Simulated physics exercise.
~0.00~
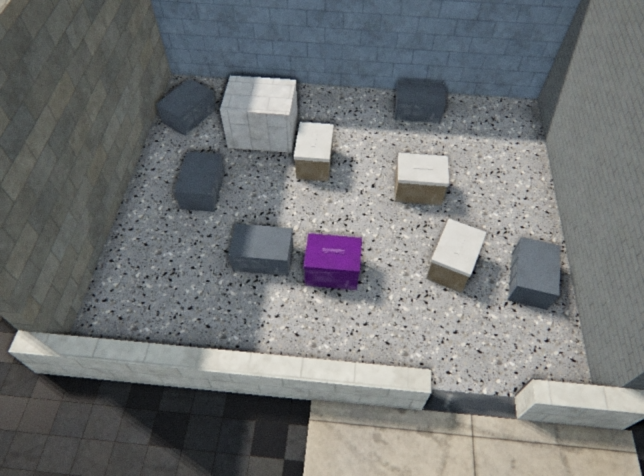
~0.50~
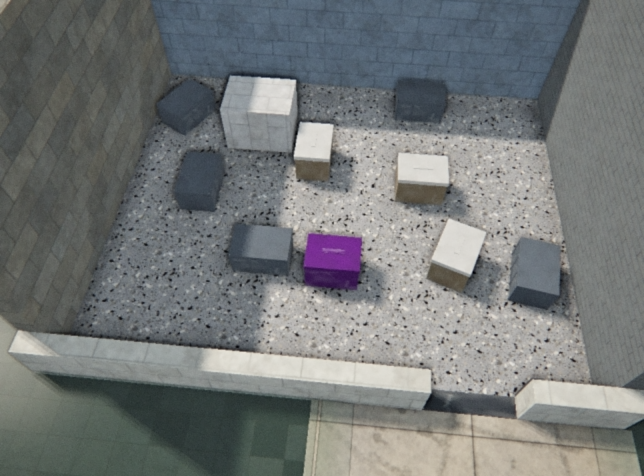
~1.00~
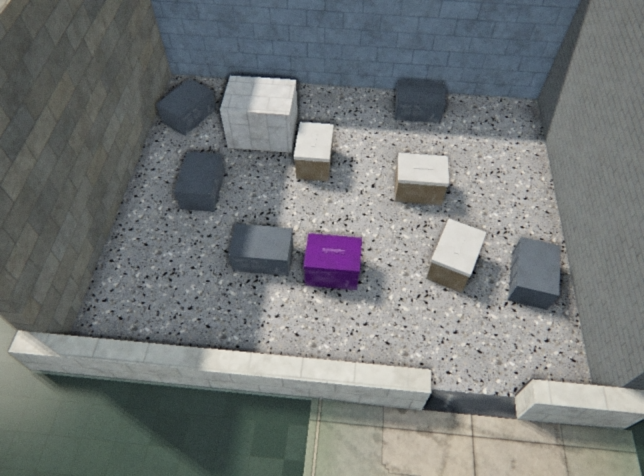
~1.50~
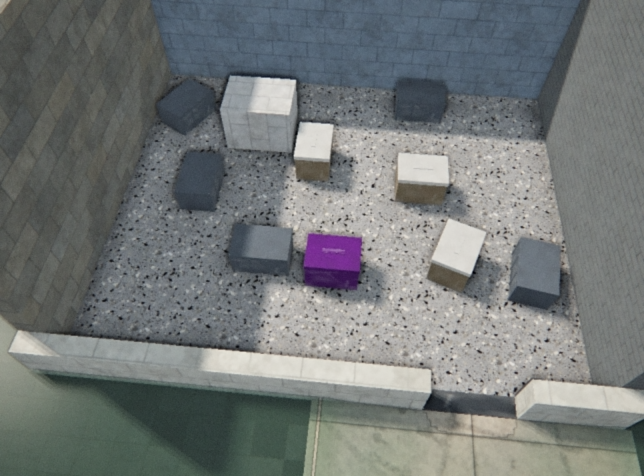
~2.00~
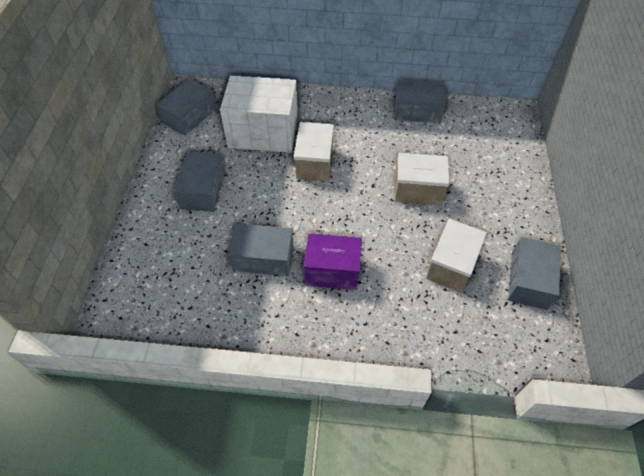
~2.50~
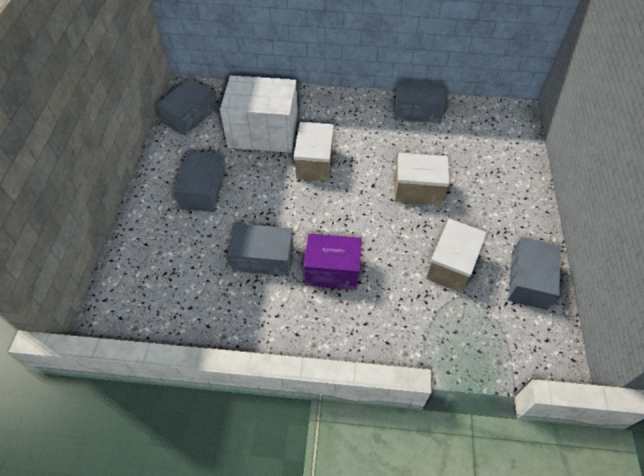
Greenish water spread over the dark paving outside the low white wall, then across the pale slab and just in through the doorway, while the purple chest and the boxes around it stayed still.
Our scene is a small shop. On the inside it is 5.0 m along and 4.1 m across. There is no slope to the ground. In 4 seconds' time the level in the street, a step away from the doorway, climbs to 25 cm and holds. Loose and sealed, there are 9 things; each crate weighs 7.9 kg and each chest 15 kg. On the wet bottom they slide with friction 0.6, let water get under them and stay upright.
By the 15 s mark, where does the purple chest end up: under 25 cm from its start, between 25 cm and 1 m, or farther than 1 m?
The purple chest ends up under 25 cm away.
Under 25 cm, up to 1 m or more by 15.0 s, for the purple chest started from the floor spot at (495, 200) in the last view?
Short answer, it is taken a long way.
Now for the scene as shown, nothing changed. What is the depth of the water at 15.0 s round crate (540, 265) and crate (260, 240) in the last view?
First about 11 cm, second about 7 cm.
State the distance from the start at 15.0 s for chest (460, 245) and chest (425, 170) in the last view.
One is off by 250 cm, the other by 300 cm, in the order asked.
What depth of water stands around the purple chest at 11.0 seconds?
About 3 cm.
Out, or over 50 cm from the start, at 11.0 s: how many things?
The number I get is 6.
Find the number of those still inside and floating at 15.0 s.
8.
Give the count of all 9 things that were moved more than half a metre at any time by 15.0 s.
Count: 7.
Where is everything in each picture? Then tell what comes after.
The first frame shows the purple chest at (333, 252) rests on the ground; 0.0 m2 under water; 0 of 9 have shifted.
The second frame shows the purple chest at (333, 252), on the bottom; 0.0 m2 under water; 0 of 9 have shifted.
The third frame shows the purple chest at (333, 252) rests on the ground; 0.0 m2 under water; 0 of 9 have shifted.
The fourth frame shows the purple chest at (333, 252), on the bottom; 0.0 m2 under water; 0 of 9 have shifted.
The fifth frame shows the purple chest at (333, 252), on the bottom; water covers 0.1 m2; 0 of 9 have shifted.
The sixth frame shows the purple chest at (333, 252), on the bottom; 0.6 m2 under water; 0 of 9 have shifted.
After 3.5 s the purple chest is near (333, 252), 0.0 m from its start, aground; 0 afloat.
After 6.8 s the purple chest is near (333, 252), 0.0 m from its start, aground; 3 afloat.
After 11.0 s the purple chest is near (333, 252), 0.0 m from its start, aground; 6 afloat.
After 15.0 s the purple chest is near (335, 248), 0.0 m from its start, aground; 8 afloat.
